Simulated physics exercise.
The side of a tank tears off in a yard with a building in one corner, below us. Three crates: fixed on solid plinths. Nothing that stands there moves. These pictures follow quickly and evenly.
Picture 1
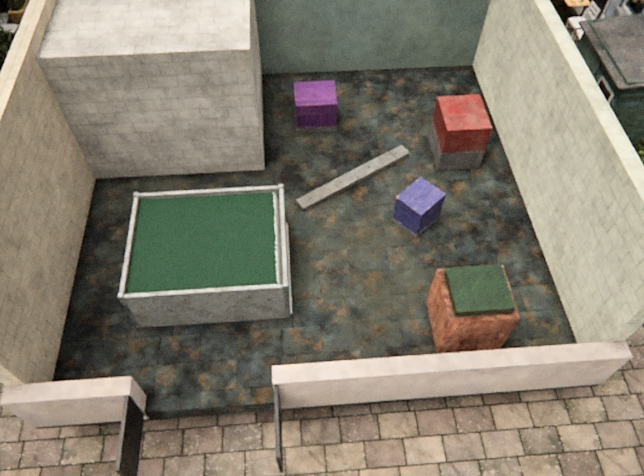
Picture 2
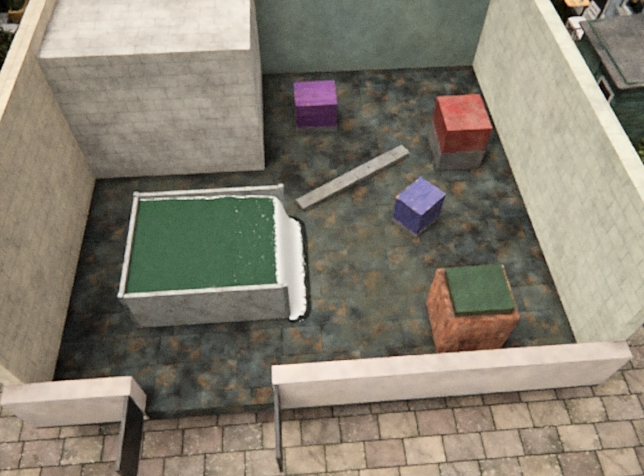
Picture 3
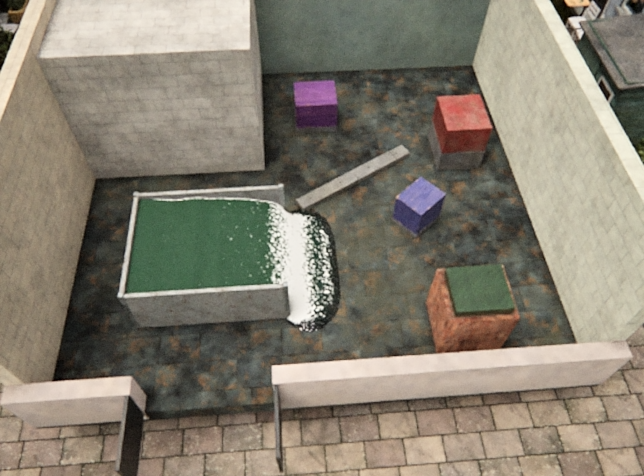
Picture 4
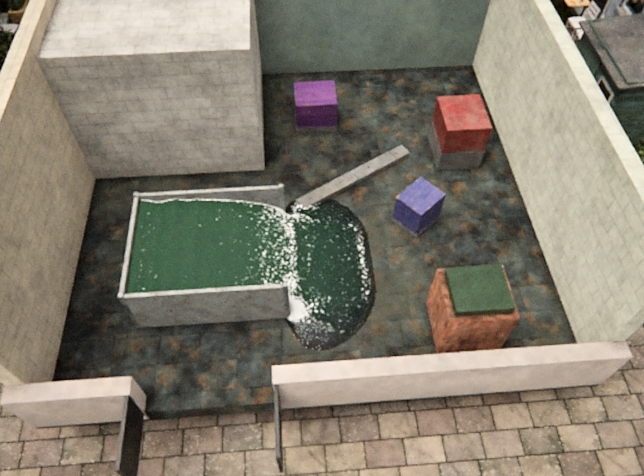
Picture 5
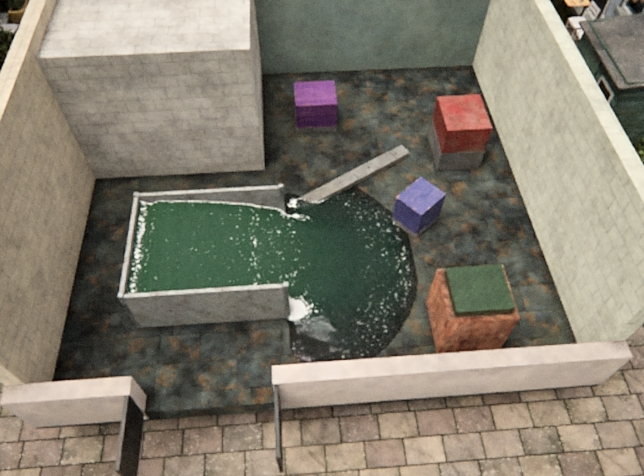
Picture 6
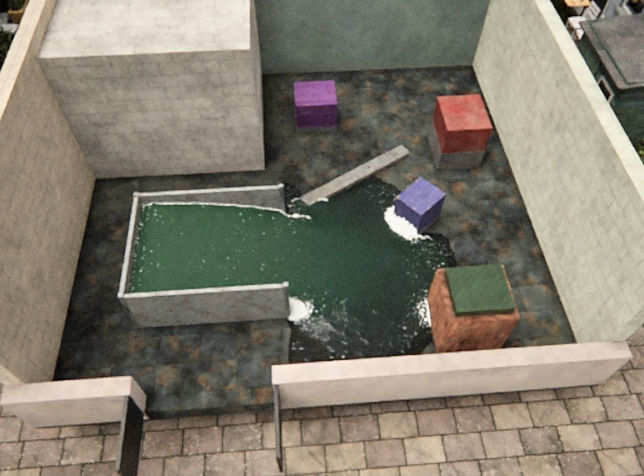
At first, green water sits in an open tank in a walled yard scattered with coloured blocks. The tank's right side gives way and white, foaming water pours out, then spreads rightward across the dark floor in a widening pool, reaching the blue block and the brick-coloured one with foam at their edges.
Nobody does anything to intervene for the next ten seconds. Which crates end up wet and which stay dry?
The purple crate will be wet. The blue crate will be wet. The red crate will not even get damp.
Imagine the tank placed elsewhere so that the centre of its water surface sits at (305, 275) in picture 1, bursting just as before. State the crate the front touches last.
Answer: The purple-painted one.
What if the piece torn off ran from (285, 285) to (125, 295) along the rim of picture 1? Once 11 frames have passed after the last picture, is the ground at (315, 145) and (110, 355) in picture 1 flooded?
In the order asked: Left untouched and swamped.
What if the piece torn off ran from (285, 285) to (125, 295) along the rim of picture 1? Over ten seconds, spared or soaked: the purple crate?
Note: Purple crate is never reached.
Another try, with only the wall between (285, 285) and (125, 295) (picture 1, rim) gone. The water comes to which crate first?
It's the one in blue.
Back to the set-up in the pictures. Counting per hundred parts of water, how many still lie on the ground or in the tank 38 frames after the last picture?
I make it 100 per cent.
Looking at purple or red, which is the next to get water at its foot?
It's the red crate.
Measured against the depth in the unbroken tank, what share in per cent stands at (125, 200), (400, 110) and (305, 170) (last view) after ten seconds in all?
In the order asked, some 10, 10 and 10 in a hundred.
A moment on, water covers 30 % of the floor; the purple crate not reached, the blue crate water round its plinth, the red crate water round its plinth.
Next, water covers 45 % of the floor; the purple crate not reached, the blue crate water round its plinth, the red crate water round its plinth.
Then, water covers 65 % of the floor; the purple crate water round its plinth, the blue crate water round its plinth, the red crate water round its plinth.
Later, water covers 80 % of the floor; the purple crate water round its plinth, the blue crate water round its plinth, the red crate water round its plinth.
In the end, water covers 100 % of the floor; the purple crate was topped, the blue crate was topped, the red crate stayed above the water.
